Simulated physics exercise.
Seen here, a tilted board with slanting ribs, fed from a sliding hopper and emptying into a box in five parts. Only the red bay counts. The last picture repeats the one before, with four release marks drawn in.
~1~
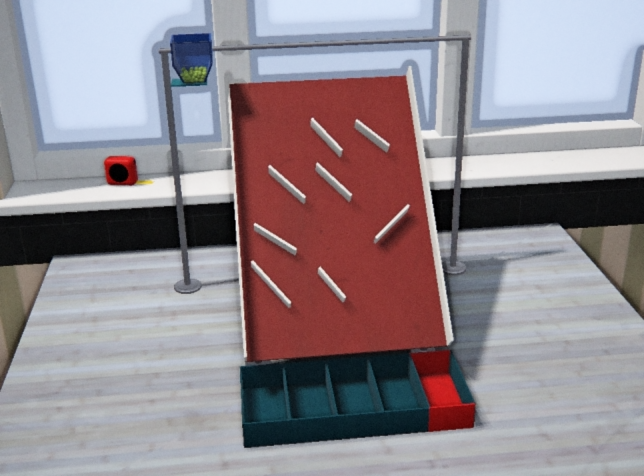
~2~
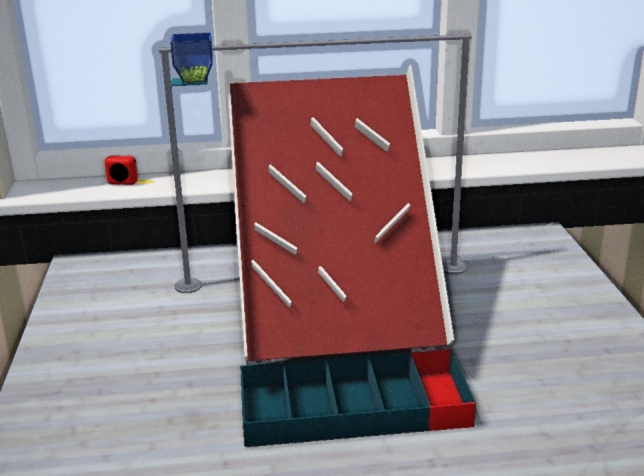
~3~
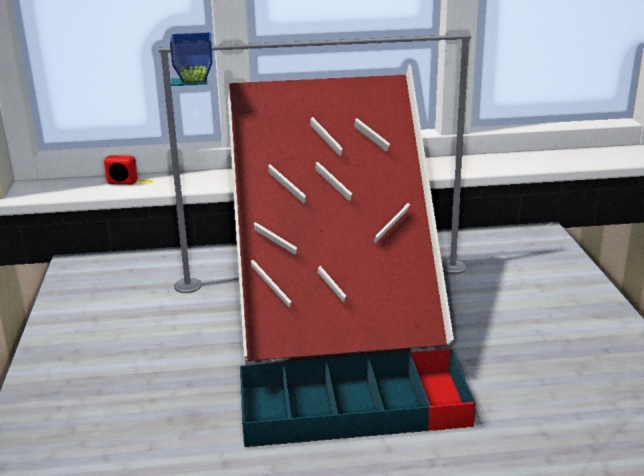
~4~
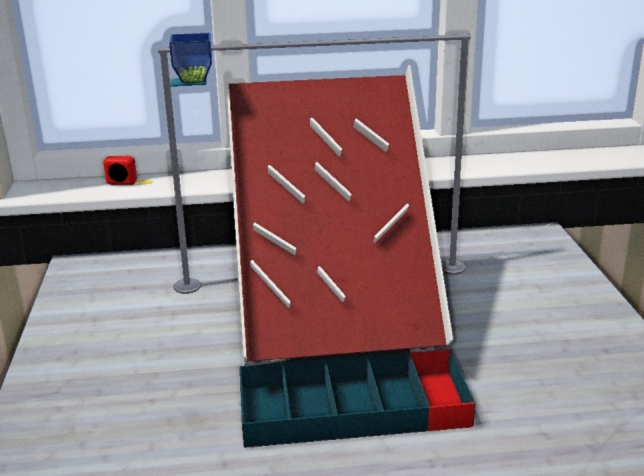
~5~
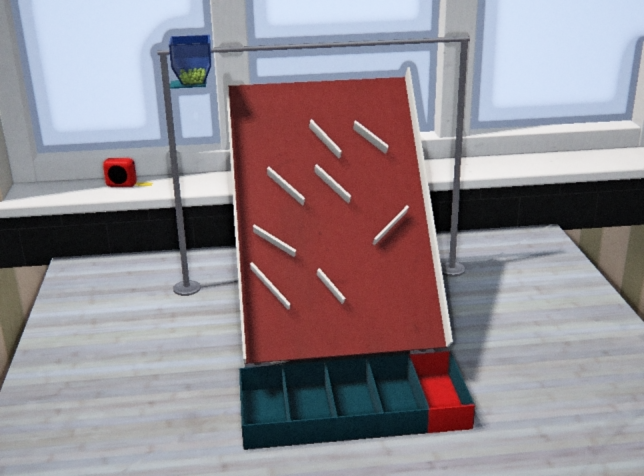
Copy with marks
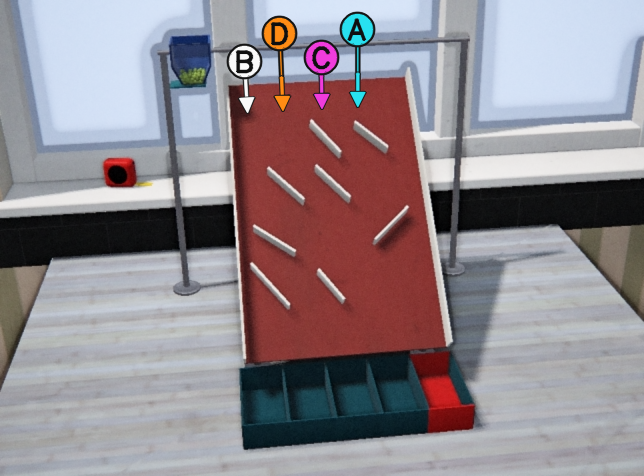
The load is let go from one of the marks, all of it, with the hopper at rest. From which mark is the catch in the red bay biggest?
Mark A.
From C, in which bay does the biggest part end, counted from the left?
It is the third one.
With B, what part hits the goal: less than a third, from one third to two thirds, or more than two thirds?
Mark B gives less than a third.
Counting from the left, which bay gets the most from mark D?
It is the fourth one.
On the marked copy, mark A meets the board at (357, 101); mark B meets the board at (247, 107); mark C meets the board at (321, 103); mark D meets the board at (282, 105).
With A, about half in the red bay, about a third in other bays, a small part outside the box.
With B, a small part in the red bay, nearly all in other bays, a stray few outside the box.
With C, a stray few in the red bay, nearly all in other bays.
With D, a stray few in the red bay, nearly all in other bays, a small part outside the box.
